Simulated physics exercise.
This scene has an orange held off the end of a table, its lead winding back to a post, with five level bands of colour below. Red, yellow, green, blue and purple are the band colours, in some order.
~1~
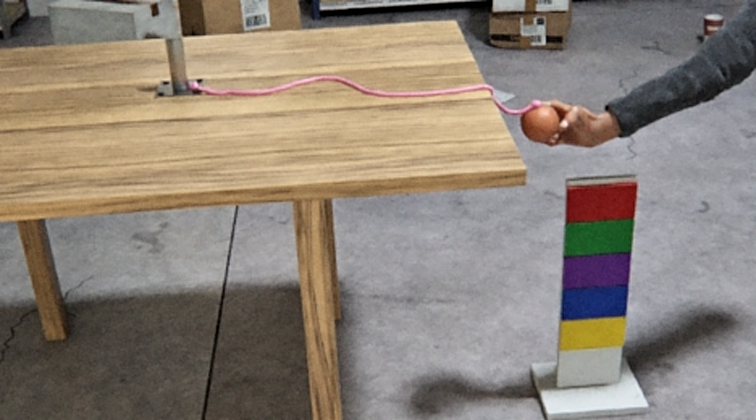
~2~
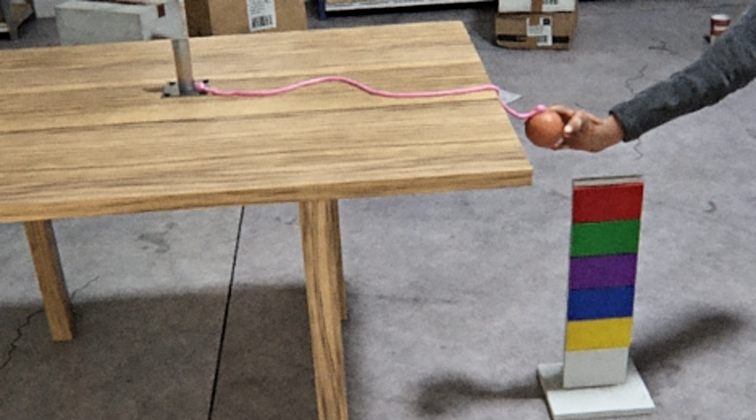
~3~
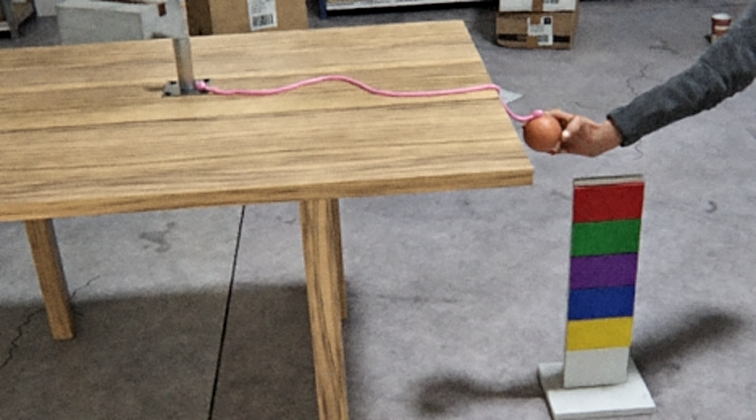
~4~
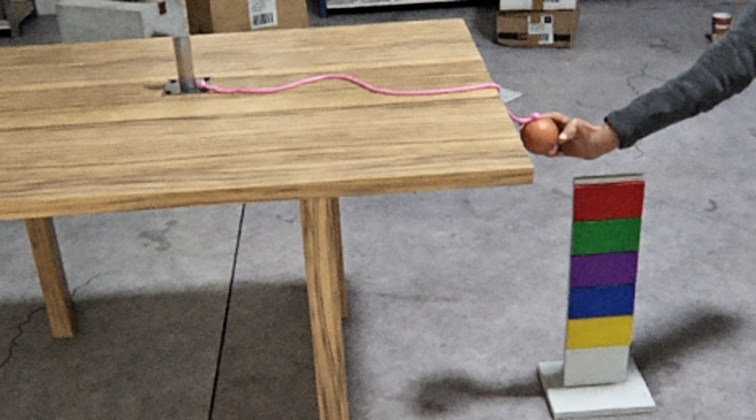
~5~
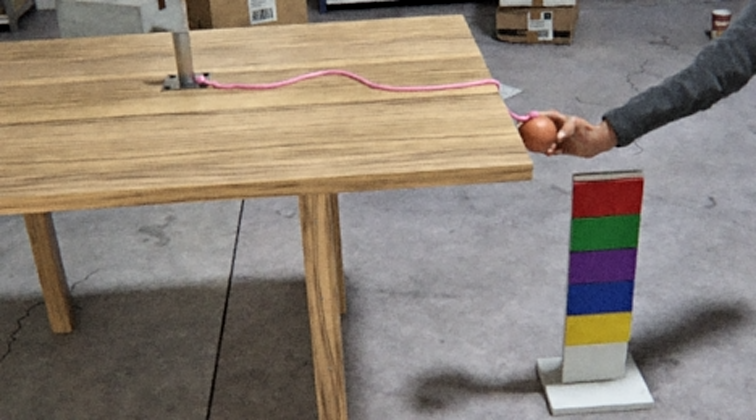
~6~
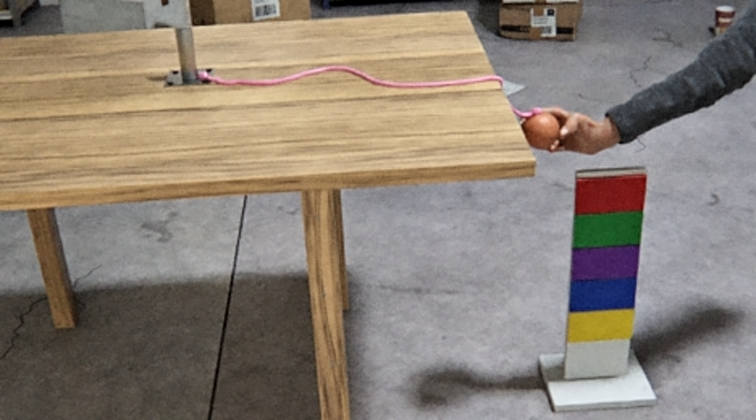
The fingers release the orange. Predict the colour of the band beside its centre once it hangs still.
I would predict red.
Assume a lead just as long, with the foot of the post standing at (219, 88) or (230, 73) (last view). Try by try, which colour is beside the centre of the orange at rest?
First try: Green; second try: Green.
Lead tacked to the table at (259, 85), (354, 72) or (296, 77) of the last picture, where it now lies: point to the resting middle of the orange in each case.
Try one gives (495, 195), try two (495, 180), and try three (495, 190).
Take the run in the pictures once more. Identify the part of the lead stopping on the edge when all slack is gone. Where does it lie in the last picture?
Look near (452, 84).
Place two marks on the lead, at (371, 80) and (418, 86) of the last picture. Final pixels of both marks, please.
First one close to (413, 74), second close to (467, 74).
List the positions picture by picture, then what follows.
In the first frame, orange (540, 123); red (602, 204); green (600, 238); purple (597, 272); blue (595, 304); yellow (593, 335).
In the second frame, orange (544, 128); lead through (220, 94) (288, 89) (350, 82) (408, 96) (482, 89).
In the third frame, orange (542, 133).
In the fourth frame, orange (539, 136); lead through (221, 91) (289, 87) (351, 80) (409, 94) (483, 87).
In the fifth frame, orange (538, 134).
In the sixth frame, orange (540, 130); lead through (224, 83) (292, 79) (353, 72) (412, 86) (485, 80).
Soon after, orange near (533, 199); level with red.
Then, orange near (465, 198); level with red.
Further on, orange near (500, 202); level with red.
At rest, orange near (494, 202); level with red. Its middle rests at the red band.
